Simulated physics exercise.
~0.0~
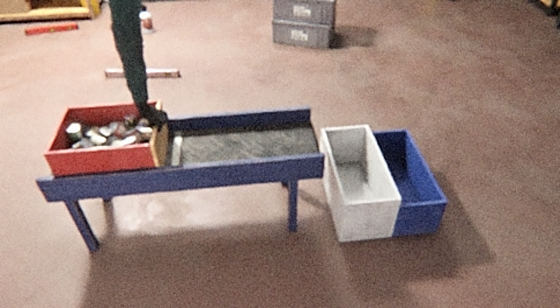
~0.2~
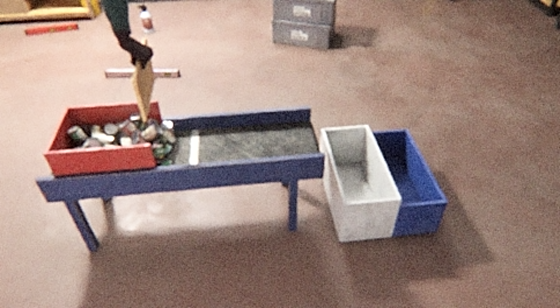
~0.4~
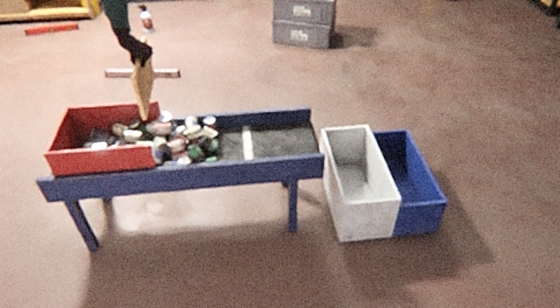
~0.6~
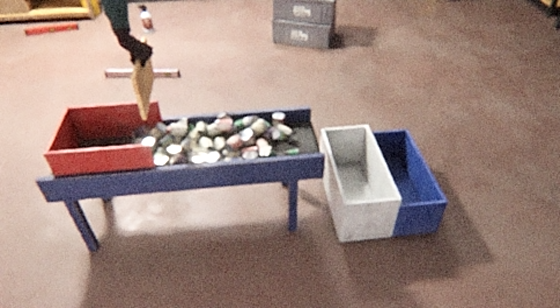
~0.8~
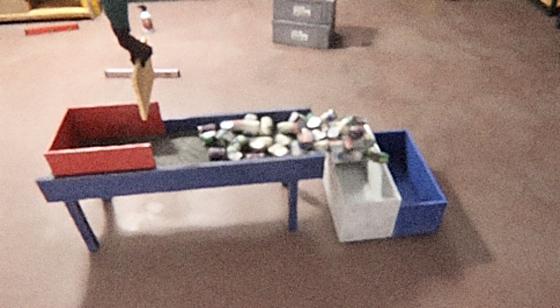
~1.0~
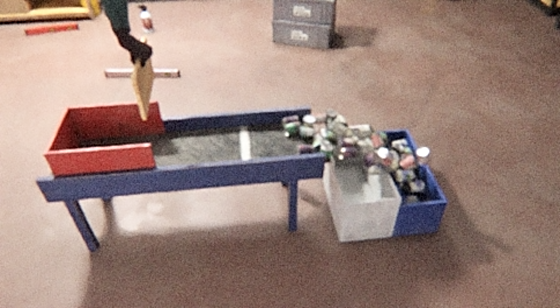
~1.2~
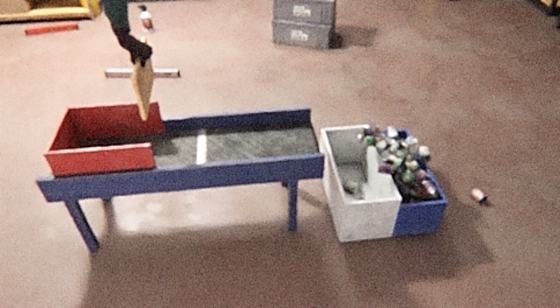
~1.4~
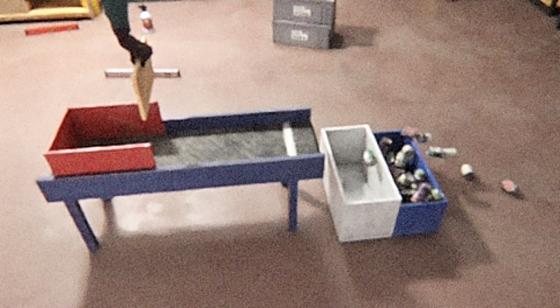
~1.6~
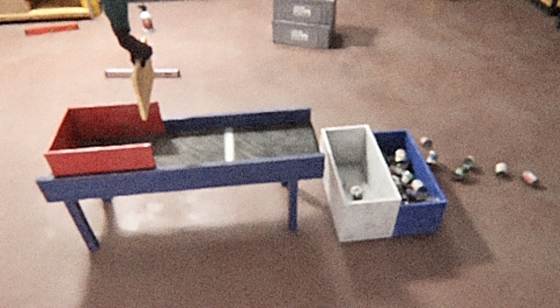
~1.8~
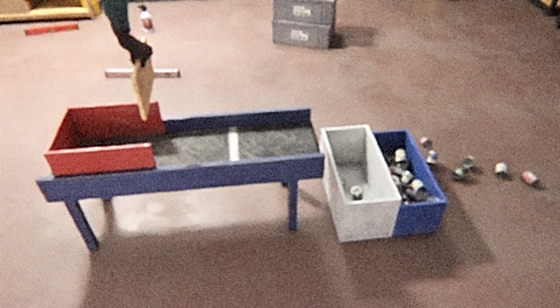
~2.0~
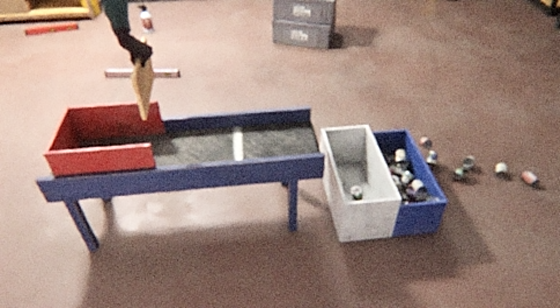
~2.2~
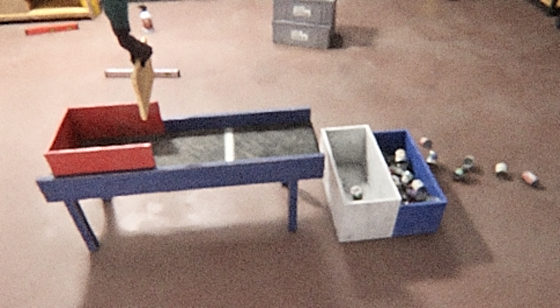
Small tins sit heaped in a red pen at the left end of a raised, blue-sided belt as a gate held above them lifts. The pile slides out to the right, spreading along the dark belt while the pen empties. Reaching the far end, the tins shoot off in a loose cluster over the white bin. Most drop into the blue box beyond it, while a few land in the white bin and others tumble onto the floor farther right. The strays roll a little and stop, leaving most of the tins in the blue box.
